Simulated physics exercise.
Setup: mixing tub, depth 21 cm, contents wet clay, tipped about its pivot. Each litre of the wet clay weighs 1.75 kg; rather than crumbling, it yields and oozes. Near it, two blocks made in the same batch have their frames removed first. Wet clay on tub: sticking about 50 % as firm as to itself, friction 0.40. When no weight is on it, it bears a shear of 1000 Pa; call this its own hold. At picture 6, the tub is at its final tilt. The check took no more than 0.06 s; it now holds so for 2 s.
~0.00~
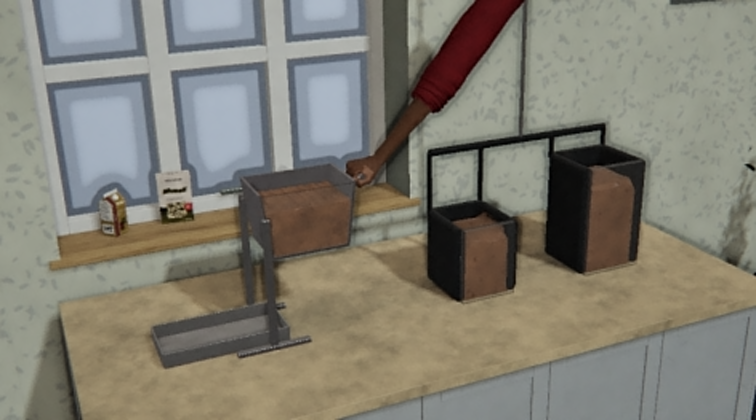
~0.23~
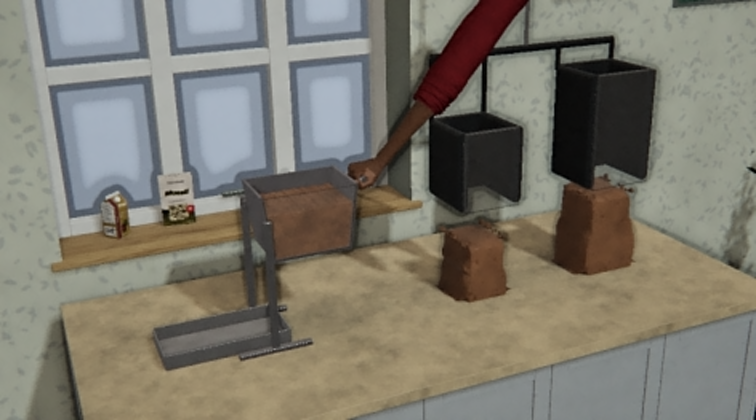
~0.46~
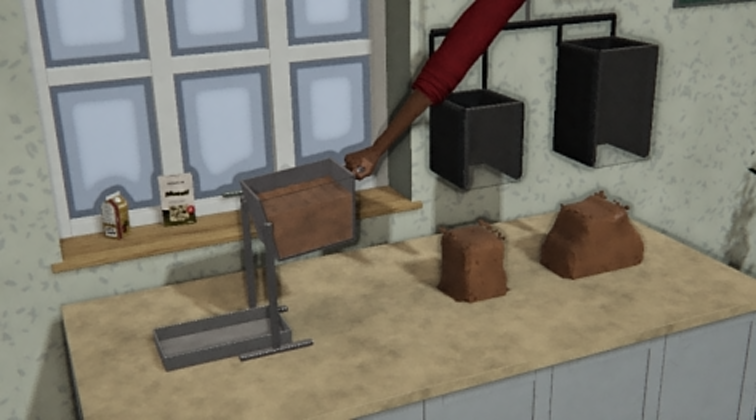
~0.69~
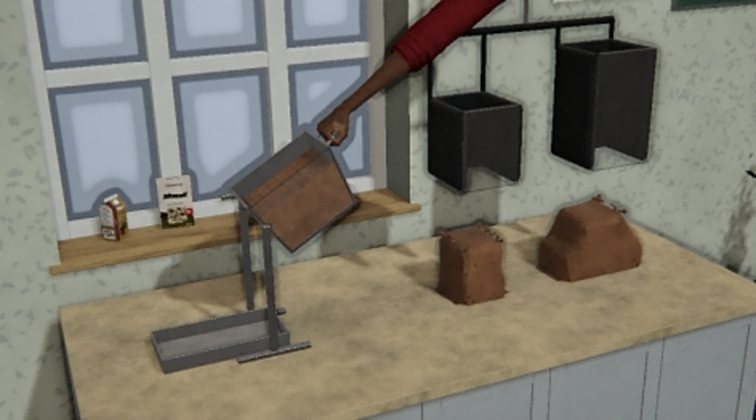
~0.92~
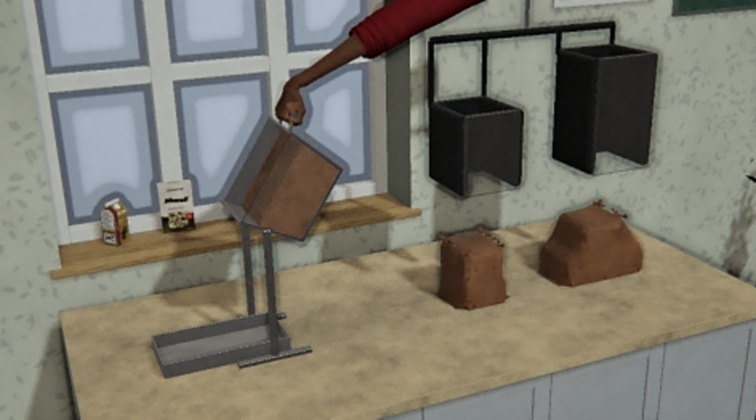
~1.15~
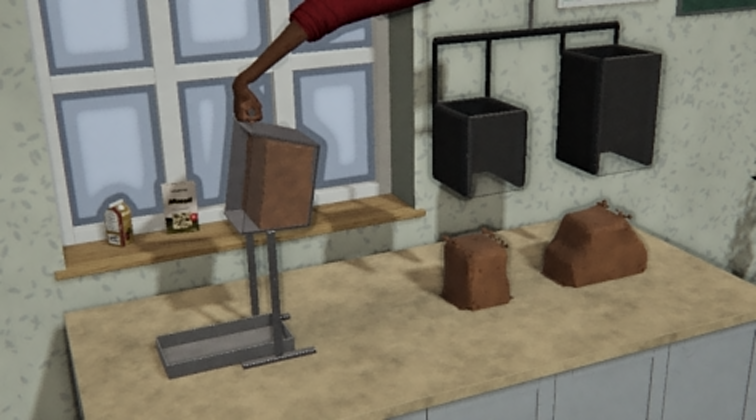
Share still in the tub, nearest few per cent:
99 %.
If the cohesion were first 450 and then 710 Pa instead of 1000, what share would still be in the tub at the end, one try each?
It'd be some 55 percent the first time and some 50 percent the second.
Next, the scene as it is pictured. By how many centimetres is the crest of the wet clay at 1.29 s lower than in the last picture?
Around 2 cm below its level in the last picture.
By 1.29 s, the tub is at 80 degrees and holds 100 %.
By 1.46 s, the tub is at 80 degrees and holds 100 %.
By 1.63 s, the tub is at 80 degrees and holds 99 %.
By 1.80 s, the tub is at 80 degrees and holds 99 %.
By 3.15 s, at the end, the tub is at 80 degrees and holds 99 %.
